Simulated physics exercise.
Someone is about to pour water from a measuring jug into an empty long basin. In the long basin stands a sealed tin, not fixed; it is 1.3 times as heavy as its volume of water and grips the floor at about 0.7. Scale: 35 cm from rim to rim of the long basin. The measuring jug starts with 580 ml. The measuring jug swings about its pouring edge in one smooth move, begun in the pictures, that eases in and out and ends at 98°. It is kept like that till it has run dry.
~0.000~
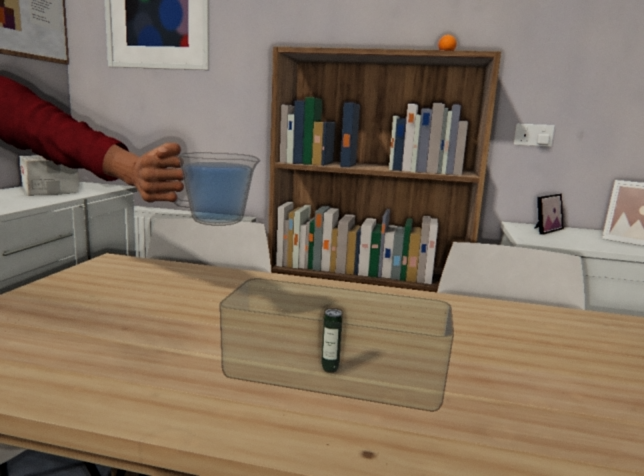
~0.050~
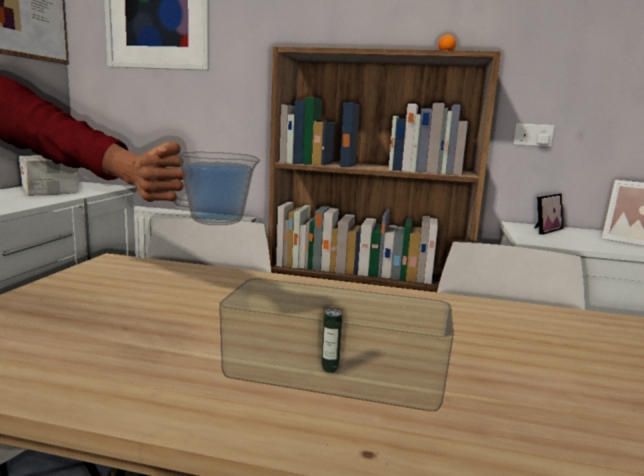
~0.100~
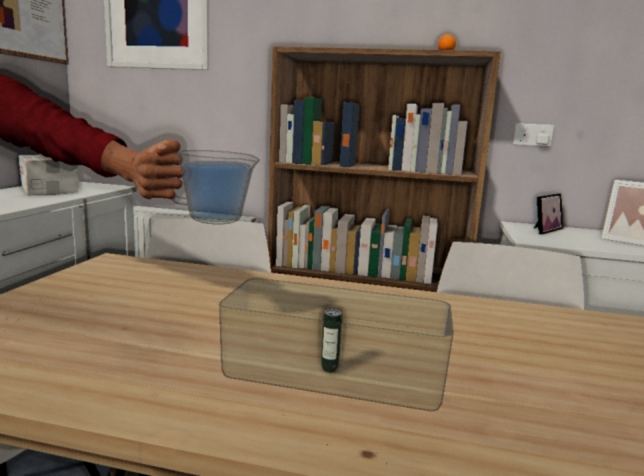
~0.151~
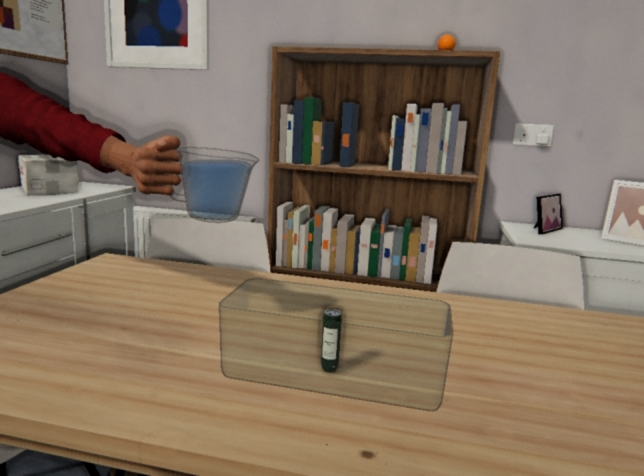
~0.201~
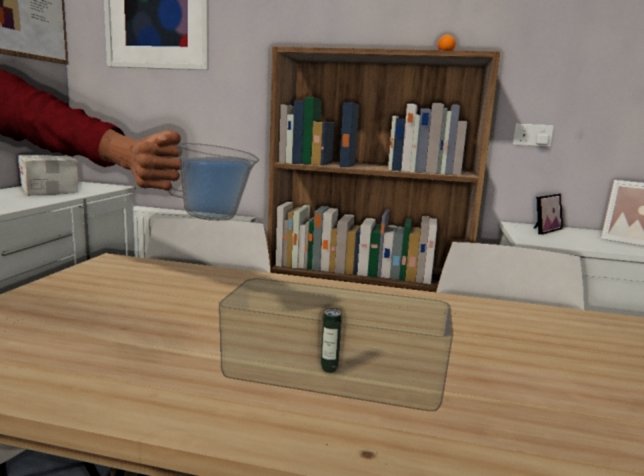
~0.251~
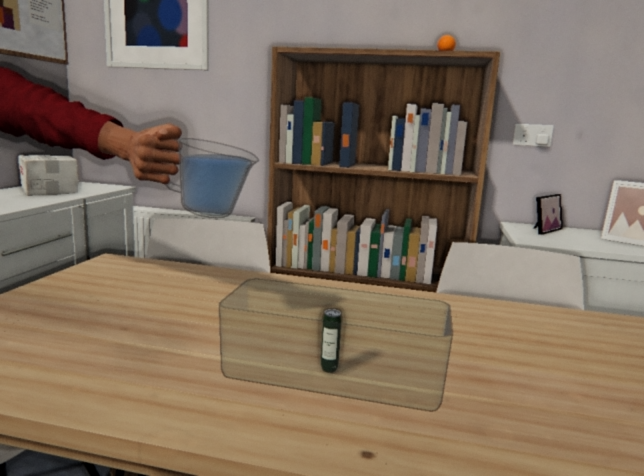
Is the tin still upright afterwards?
It goes over.
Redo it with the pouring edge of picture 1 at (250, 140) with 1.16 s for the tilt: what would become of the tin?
Then it topples.
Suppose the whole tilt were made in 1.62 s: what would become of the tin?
Then it topples.
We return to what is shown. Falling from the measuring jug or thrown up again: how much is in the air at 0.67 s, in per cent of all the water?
About 24 per cent.
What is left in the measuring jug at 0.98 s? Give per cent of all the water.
Some 20 per cent.
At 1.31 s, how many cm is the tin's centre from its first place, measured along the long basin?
About 9 cm.
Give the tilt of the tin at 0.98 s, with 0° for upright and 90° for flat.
About 15°.
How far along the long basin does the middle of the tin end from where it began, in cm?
About 9.0 cm.
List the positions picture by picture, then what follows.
In the first picture, it leans 0°; its right rim is at (259, 160); the water meets the walls at (189, 163) and (252, 168); the long basin's rim runs from (235, 292) to (452, 320); the tin's top is at (333, 315).
In the second picture, it leans 0°; its right rim is at (259, 160); the water meets the walls at (188, 164) and (251, 168).
In the third picture, it leans 2°; its right rim is at (259, 160); the water meets the walls at (188, 162) and (251, 166).
In the fourth picture, it leans 4°; its right rim is at (258, 160); the water meets the walls at (188, 161) and (252, 165).
In the fifth picture, it leans 7°; its right rim is at (258, 160); the water meets the walls at (188, 159) and (252, 163).
In the sixth picture, it leans 11°; its right rim is at (258, 160); the water meets the walls at (188, 156) and (253, 161).
Then, 0.67 s in, the tilt is 61° and 75 per cent is still to pour; the tin stands where it began.
Then, 0.98 s in, the tilt is 93° and 20 per cent is still to pour; the tin leans 17°.
Then, 1.31 s in, the tilt is 98° and 1 per cent is still to pour; the tin lies on its side.
Then, 1.66 s in, the tilt is 98° and 0 per cent is still to pour; the tin lies on its side.
Finally, the tin lies on its side.
